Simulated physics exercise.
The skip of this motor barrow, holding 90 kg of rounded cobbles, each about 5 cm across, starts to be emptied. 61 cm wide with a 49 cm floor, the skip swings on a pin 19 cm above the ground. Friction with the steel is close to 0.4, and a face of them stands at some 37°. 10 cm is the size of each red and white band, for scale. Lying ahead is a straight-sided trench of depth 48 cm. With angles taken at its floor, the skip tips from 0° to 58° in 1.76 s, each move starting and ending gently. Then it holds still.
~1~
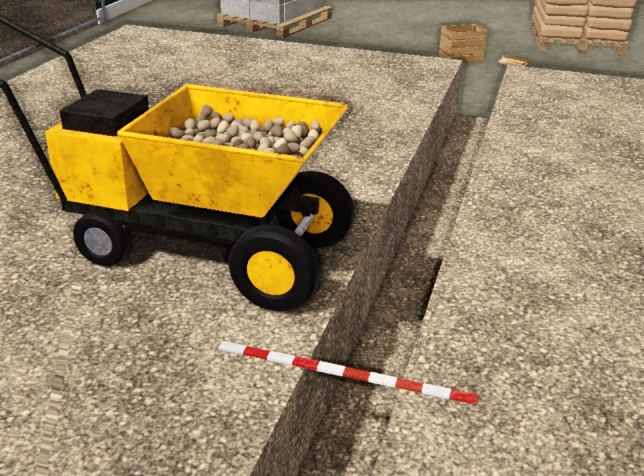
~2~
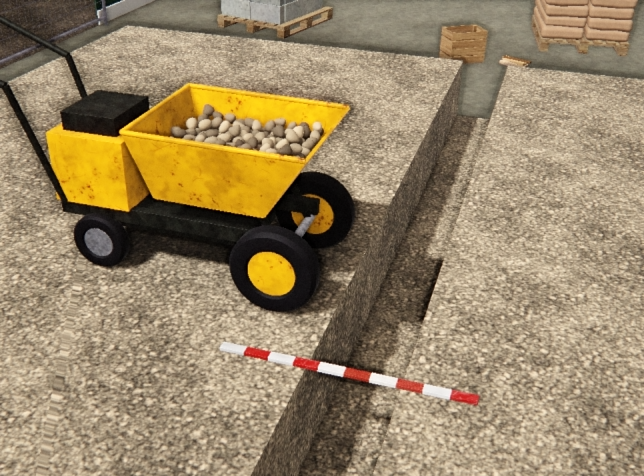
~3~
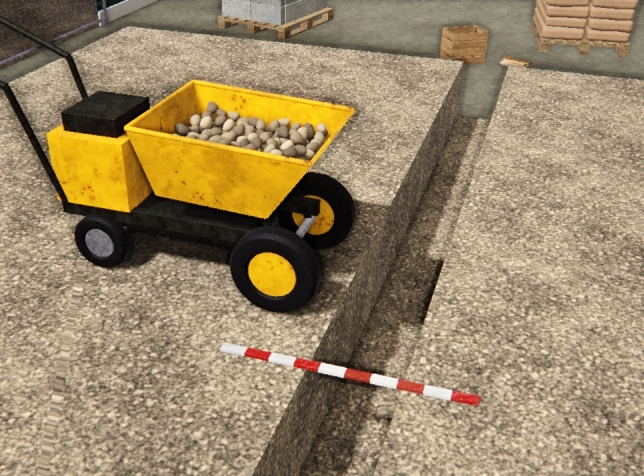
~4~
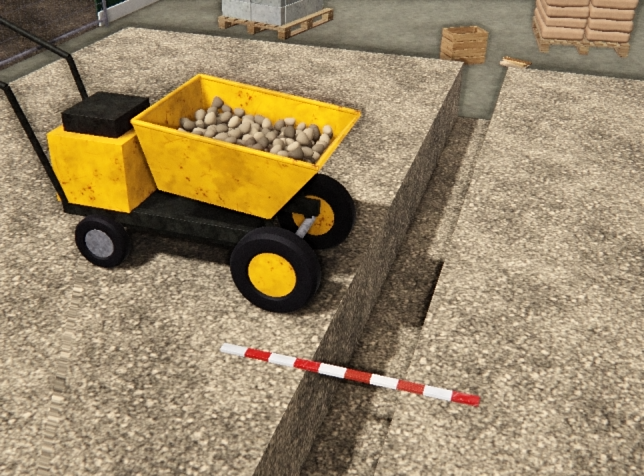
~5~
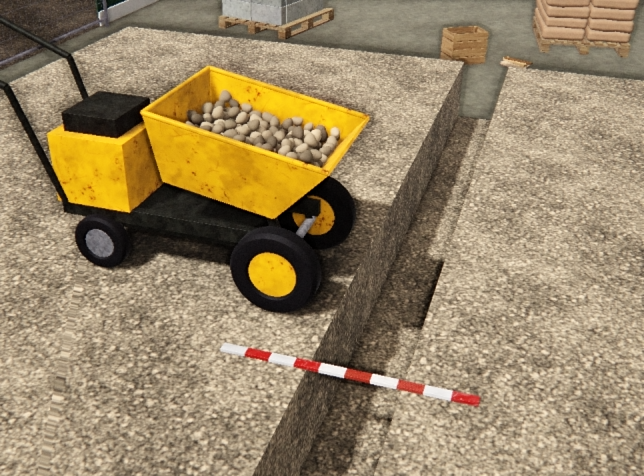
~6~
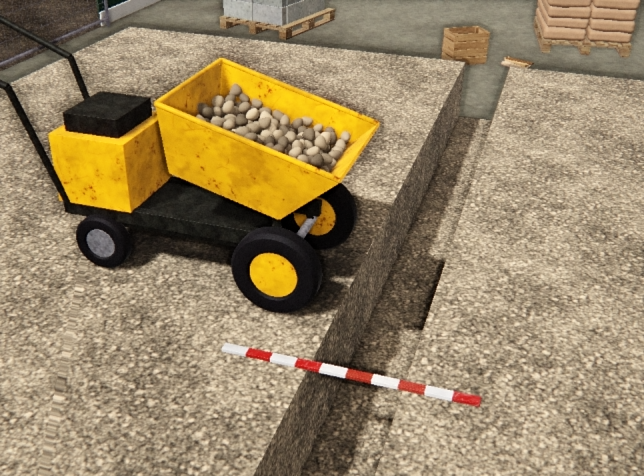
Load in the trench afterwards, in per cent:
13 %.
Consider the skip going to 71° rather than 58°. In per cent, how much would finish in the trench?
It comes out at about 45 percent.
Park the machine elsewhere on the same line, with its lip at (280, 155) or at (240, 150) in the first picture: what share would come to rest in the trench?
Roughly 30 in a hundred from the first, 30 in a hundred from the second.
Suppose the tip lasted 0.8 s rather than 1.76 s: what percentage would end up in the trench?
15 per cent.
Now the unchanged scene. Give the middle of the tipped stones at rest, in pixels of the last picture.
The stones end up centred near (442, 302).
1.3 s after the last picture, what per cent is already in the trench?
0 per cent or so by then.
Then, 0.7 s after the last picture the floor is at 49°, 100 % in the skip; the foremost stones are at (381, 209).
Then, 1.3 s after the last picture the floor is at 58°, 96 % in the skip, 2 % in the trench, 3 % past the trench; the foremost stones are at (449, 294).
Then, 1.6 s after the last picture the floor is at 58°, 84 % in the skip, 7 % in the trench, 10 % past the trench; the foremost stones are at (493, 332).
Then, 3.6 s after the last picture the floor is at 58°, 71 % in the skip, 13 % in the trench, 16 % past the trench; the foremost stones are at (535, 359).
